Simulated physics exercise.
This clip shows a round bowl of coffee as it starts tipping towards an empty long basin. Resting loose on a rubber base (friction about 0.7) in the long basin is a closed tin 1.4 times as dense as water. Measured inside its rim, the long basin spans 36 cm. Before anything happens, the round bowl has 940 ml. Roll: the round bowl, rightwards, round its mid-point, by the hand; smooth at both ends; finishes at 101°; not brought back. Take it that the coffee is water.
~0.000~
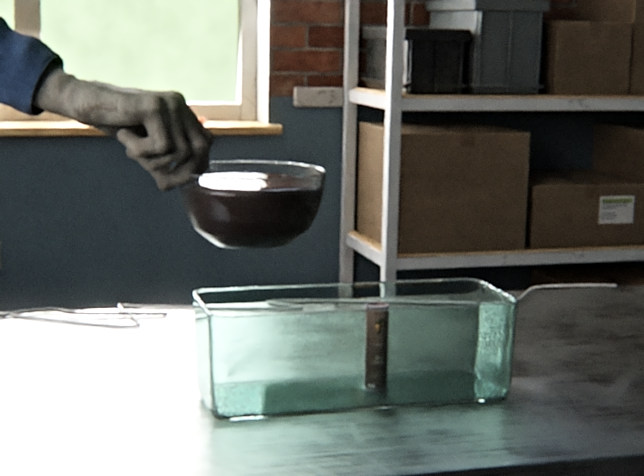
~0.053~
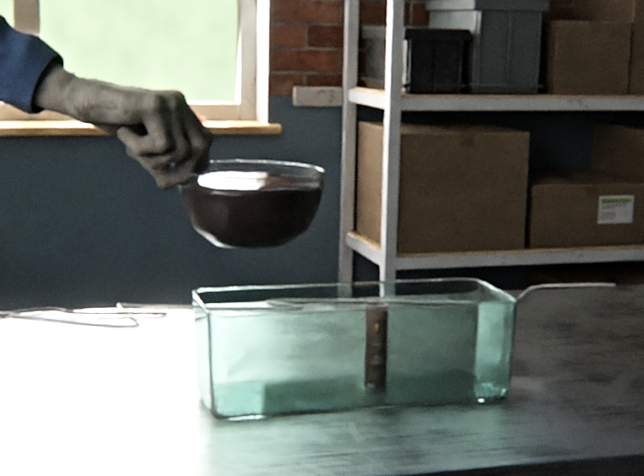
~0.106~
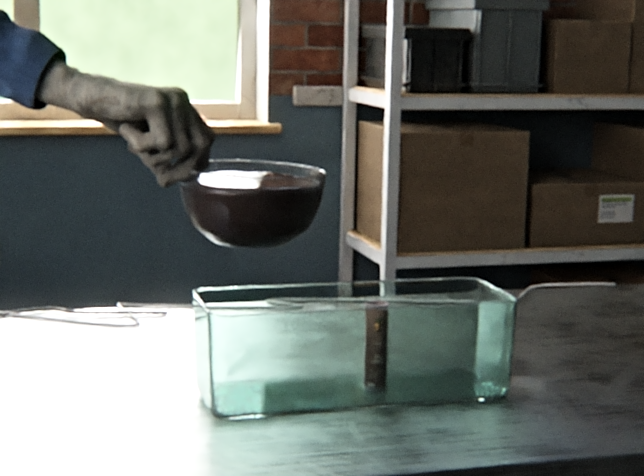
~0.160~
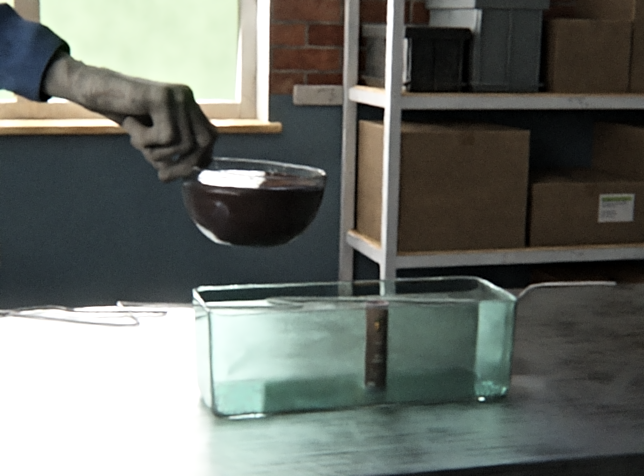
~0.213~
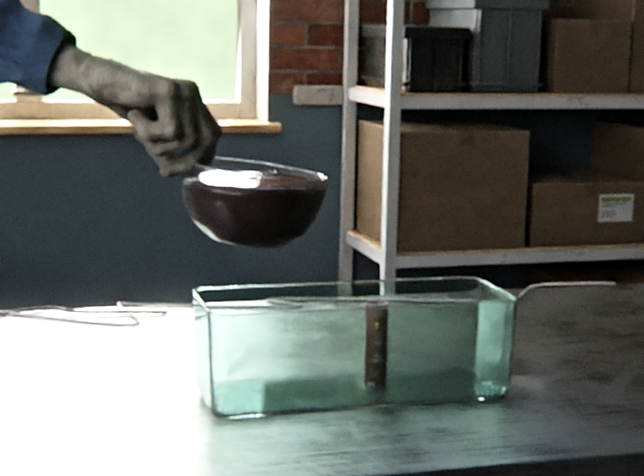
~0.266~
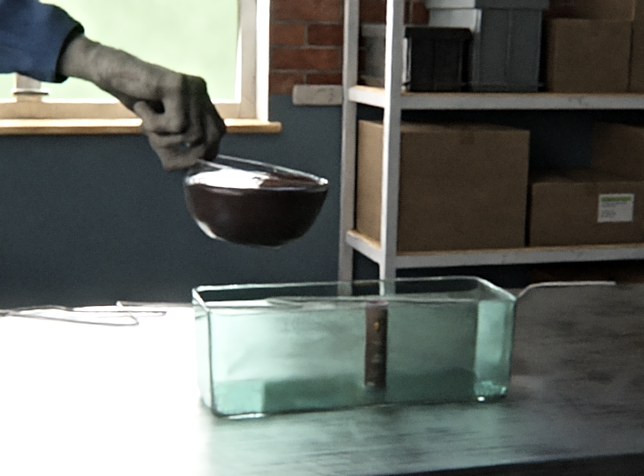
In a workroom with a dark blue wall, a bright window and brick at the back, a fixed, level view looks across a pale, glare-lit table. A hand in a blue sleeve holds a clear round bowl of dark coffee above a greenish glass basin, with shelves of boxes at right. The hand shifts slightly and gradually tilts the bowl a little to the right.
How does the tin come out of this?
It ends up still standing.
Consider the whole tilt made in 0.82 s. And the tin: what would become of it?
Holds steady.
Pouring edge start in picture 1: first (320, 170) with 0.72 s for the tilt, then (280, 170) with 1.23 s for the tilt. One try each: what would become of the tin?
First it tips over; then it stays on its base.
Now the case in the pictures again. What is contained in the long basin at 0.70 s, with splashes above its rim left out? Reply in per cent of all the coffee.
The basin holds roughly 20 in a hundred parts at that moment.
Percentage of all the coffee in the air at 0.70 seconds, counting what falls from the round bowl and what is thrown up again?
At that moment, about 28 percent.
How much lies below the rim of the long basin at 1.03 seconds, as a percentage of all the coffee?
Roughly 88 percent of it.
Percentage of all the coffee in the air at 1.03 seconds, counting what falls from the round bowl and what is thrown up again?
Close to 5 in every hundred parts.
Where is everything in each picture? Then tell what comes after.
In the first picture, it leans 0°; its right rim is at (321, 171); the coffee meets the walls at (182, 182) and (317, 181); the long basin's rim runs from (202, 305) to (499, 292); the tin's top is at (377, 309).
In the second picture, it leans 0°; its right rim is at (321, 171); the coffee meets the walls at (181, 182) and (317, 181).
In the third picture, it leans 2°; its right rim is at (322, 172); the coffee meets the walls at (182, 182) and (318, 181).
In the fourth picture, it leans 4°; its right rim is at (323, 174); the coffee meets the walls at (184, 181) and (319, 181).
In the fifth picture, it leans 7°; its right rim is at (324, 178); the coffee meets the walls at (185, 180) and (320, 182).
In the sixth picture, it leans 11°; its right rim is at (325, 183); the coffee meets the walls at (187, 180) and (322, 182).
Then, 0.70 s in, the tilt is 62° and 51 per cent is still to pour; the tin stands where it began.
Then, 1.03 s in, the tilt is 94° and 6 per cent is still to pour; the tin stands where it began.
Then, 1.36 s in, the tilt is 101° and 0 per cent is still to pour; the tin stands where it began.
Then, 1.73 s in, the tilt is 101° and 0 per cent is still to pour; the tin stands where it began.
Finally, the tin stands where it began.
